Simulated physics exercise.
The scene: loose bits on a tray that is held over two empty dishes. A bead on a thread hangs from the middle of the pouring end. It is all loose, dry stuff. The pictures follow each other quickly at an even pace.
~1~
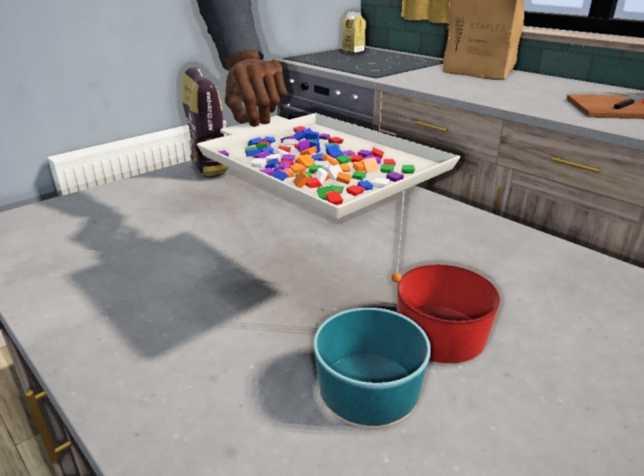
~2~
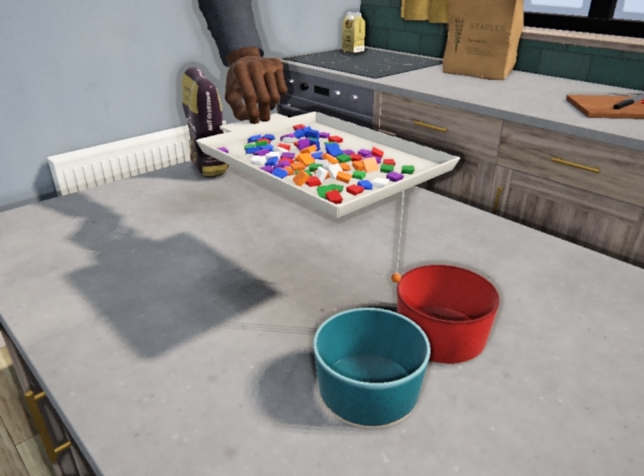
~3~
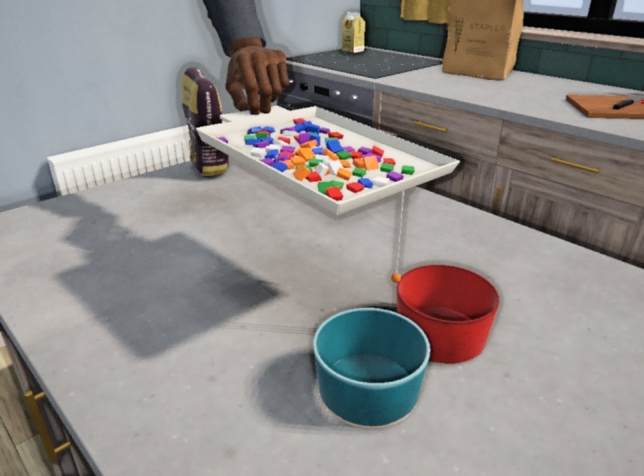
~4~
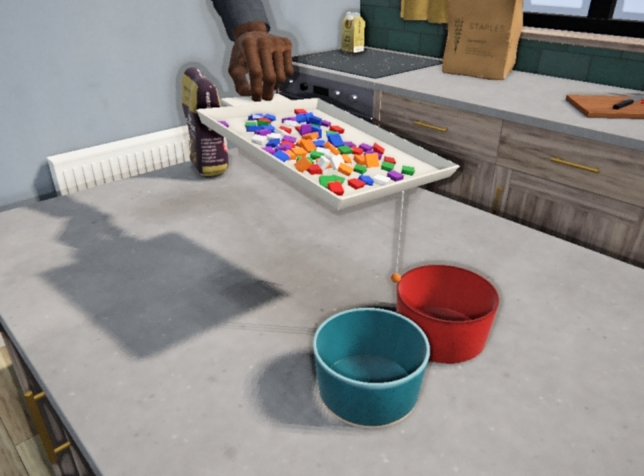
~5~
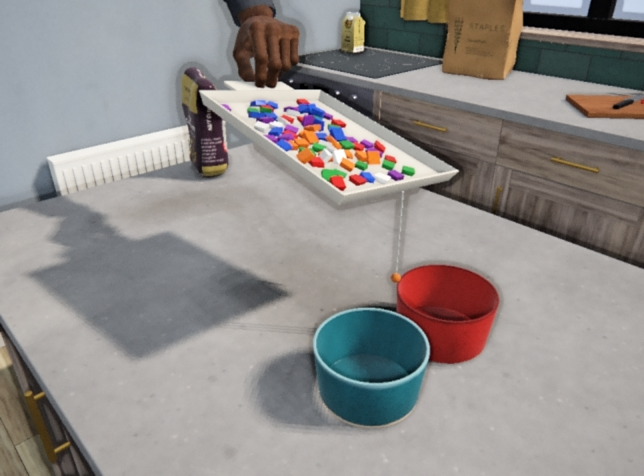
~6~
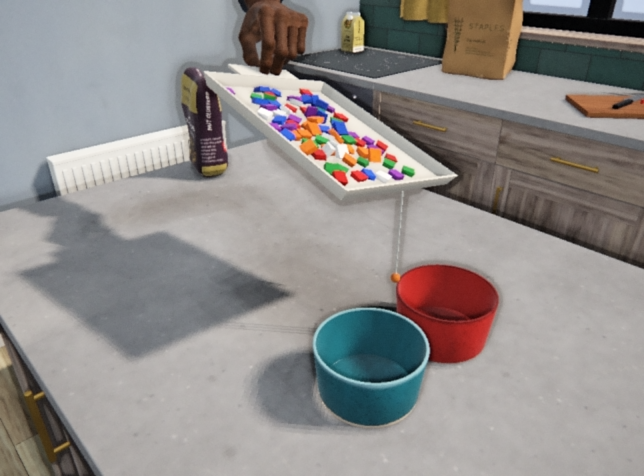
A tray of colourful little pieces slowly tilted above a teal dish and a red one as a hand raised its far end, its near edge leaning down toward the right corner.
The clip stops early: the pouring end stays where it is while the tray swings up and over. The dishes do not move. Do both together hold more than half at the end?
Together they catch only the smaller part.
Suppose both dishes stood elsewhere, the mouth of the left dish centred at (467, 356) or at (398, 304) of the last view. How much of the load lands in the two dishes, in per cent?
About 0 and 70 per cent.
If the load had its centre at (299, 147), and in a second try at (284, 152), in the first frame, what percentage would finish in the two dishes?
Near 30 % and 30 %.
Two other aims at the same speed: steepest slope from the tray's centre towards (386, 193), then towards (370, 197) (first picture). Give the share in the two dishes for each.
Roughly 90 per cent, and 80 per cent.
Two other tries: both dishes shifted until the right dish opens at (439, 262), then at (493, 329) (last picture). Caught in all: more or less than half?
At the first place over half, at the second below a half.
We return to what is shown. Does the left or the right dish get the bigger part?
The winner is right.
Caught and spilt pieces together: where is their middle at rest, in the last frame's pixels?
Roughly at (442, 305).
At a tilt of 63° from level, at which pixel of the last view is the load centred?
Roughly at (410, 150).
Soon, tray tipped steeply; nearly all on the tray; a stray few in the air.
A while on, tray tipped right over; about a quarter on the tray; about a quarter in the right dish; about a quarter outside both; about a quarter in the air.
Towards the end, tray tipped past a quarter turn; about a third in the right dish; about two thirds outside both.
Finally, tray tipped past a quarter turn; none in the left dish; about a third in the right dish; about two thirds outside both.
